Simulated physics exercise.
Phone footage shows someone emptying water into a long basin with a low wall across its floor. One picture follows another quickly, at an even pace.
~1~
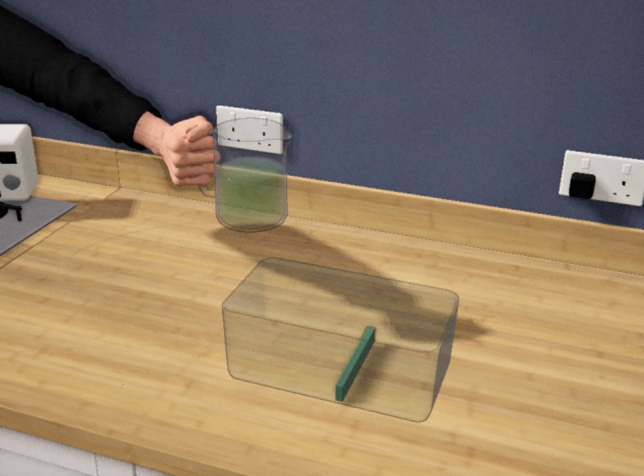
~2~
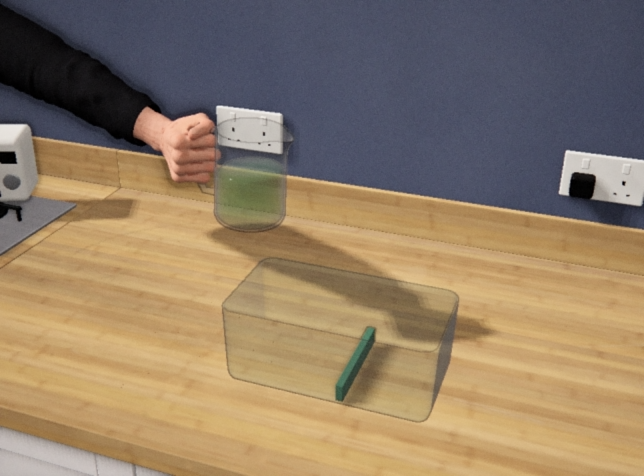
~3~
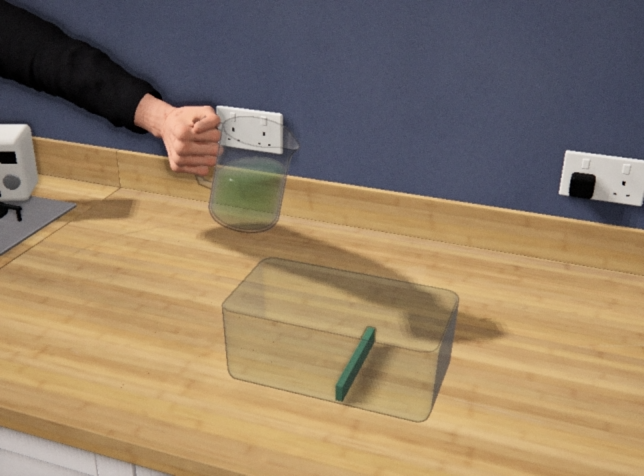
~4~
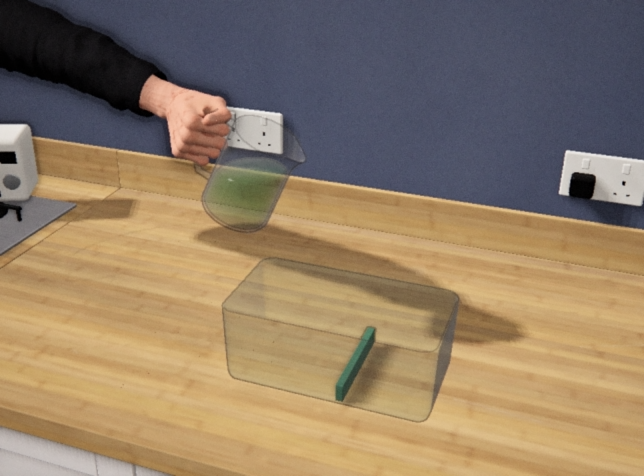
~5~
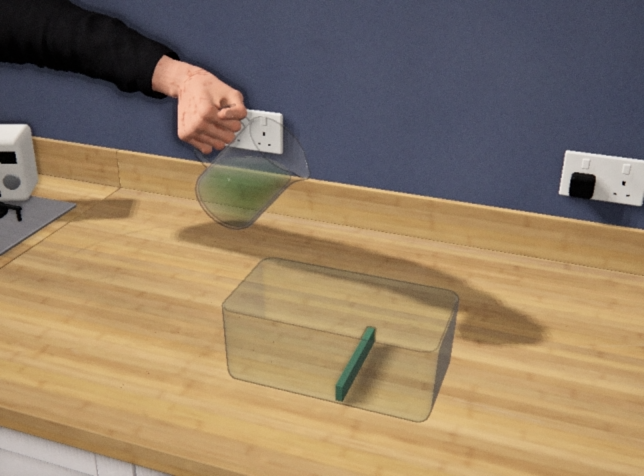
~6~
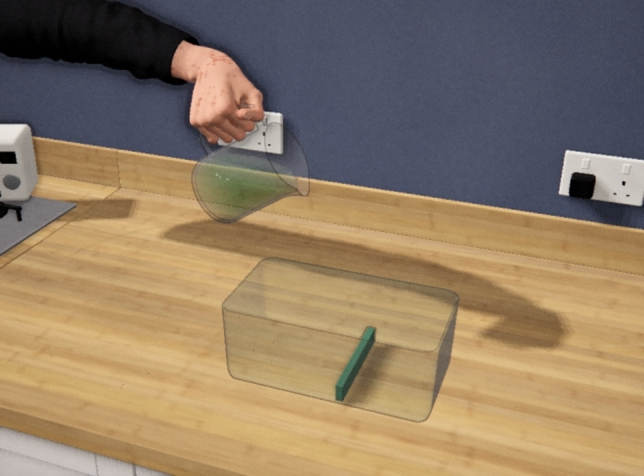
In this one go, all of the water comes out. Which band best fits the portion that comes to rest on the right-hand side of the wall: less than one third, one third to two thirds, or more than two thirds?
Middle of three bands.
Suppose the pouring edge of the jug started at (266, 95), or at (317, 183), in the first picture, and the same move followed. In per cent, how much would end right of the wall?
It comes to 25 % the first time and 75 % the second.
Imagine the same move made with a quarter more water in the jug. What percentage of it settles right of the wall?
About 55 %.
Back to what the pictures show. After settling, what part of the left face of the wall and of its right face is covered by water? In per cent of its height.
Left 30 %, right 50 %.
A moment on, the jug is tipped on its side and 73 per cent is still to pour, 3 is left of the wall and 0 right of it.
Next, the jug is tipped on its side and 36 per cent is still to pour, 21 is left of the wall and 13 right of it.
Then the jug is tipped on its side and 19 per cent is still to pour, 21 is left of the wall and 46 right of it.
Later the jug is tipped on its side and 10 per cent is still to pour, 32 is left of the wall and 49 right of it.
Finally, 46 per cent lies left of the wall, 49 right of it and 4 outside.
